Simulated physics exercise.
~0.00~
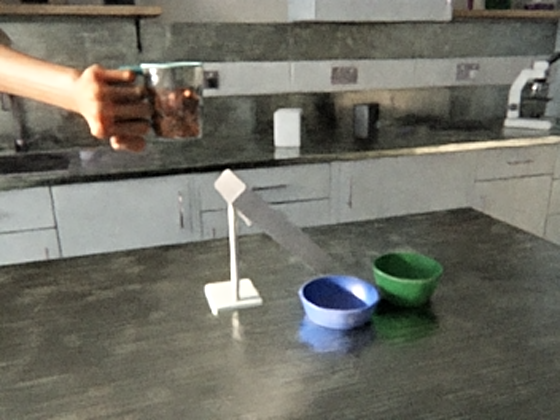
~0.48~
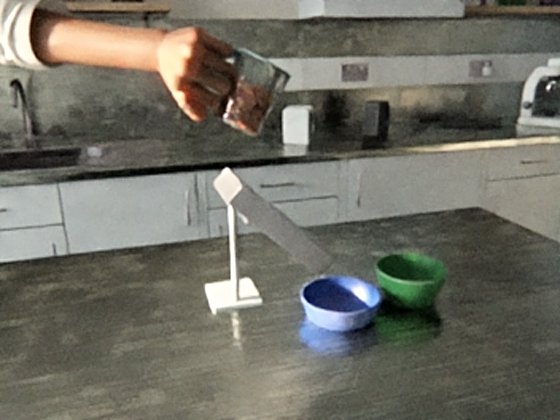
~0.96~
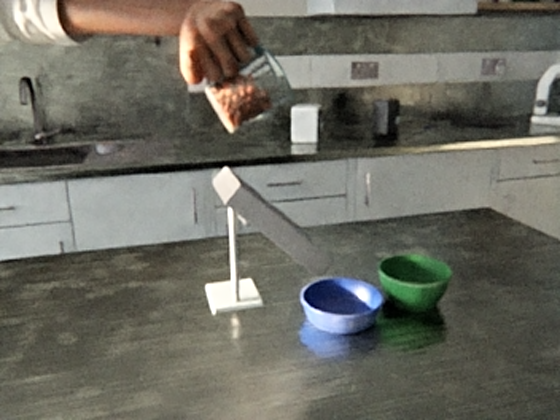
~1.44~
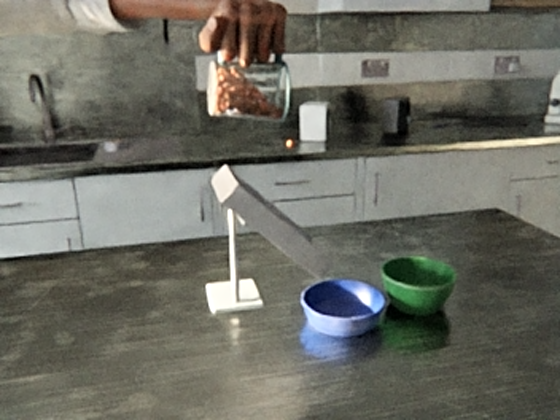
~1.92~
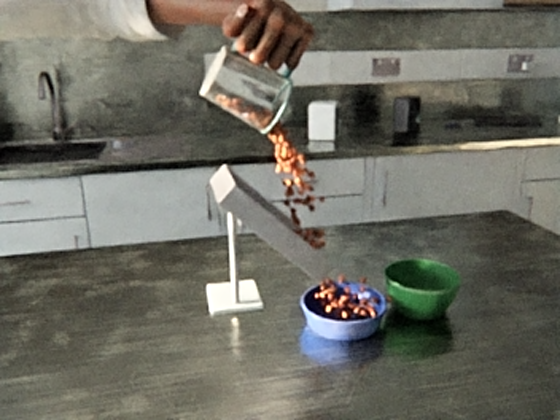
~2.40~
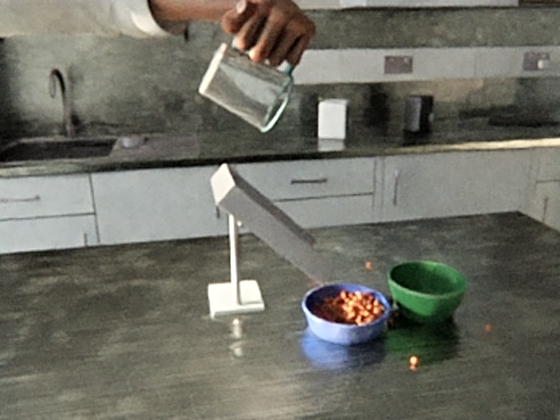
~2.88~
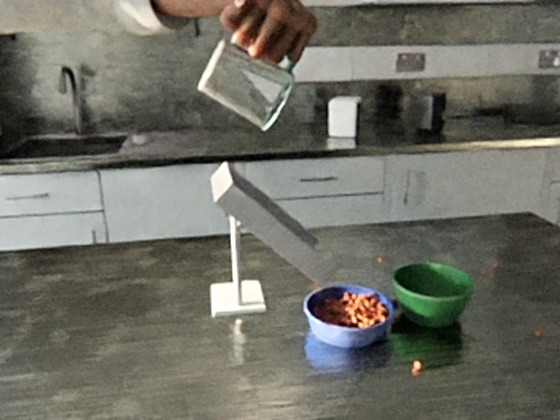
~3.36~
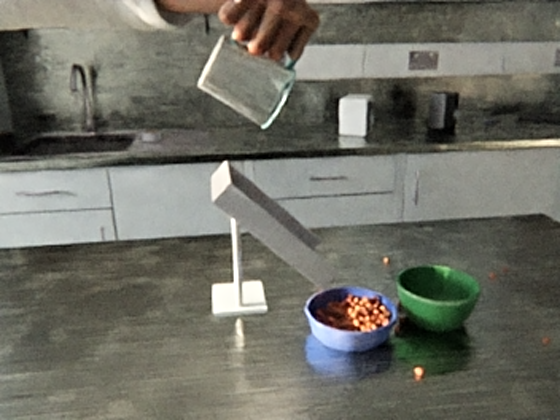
Hand tipping a glass cup of small reddish pellets onto a slope, most sliding into a blue dish, a few scattering outside.
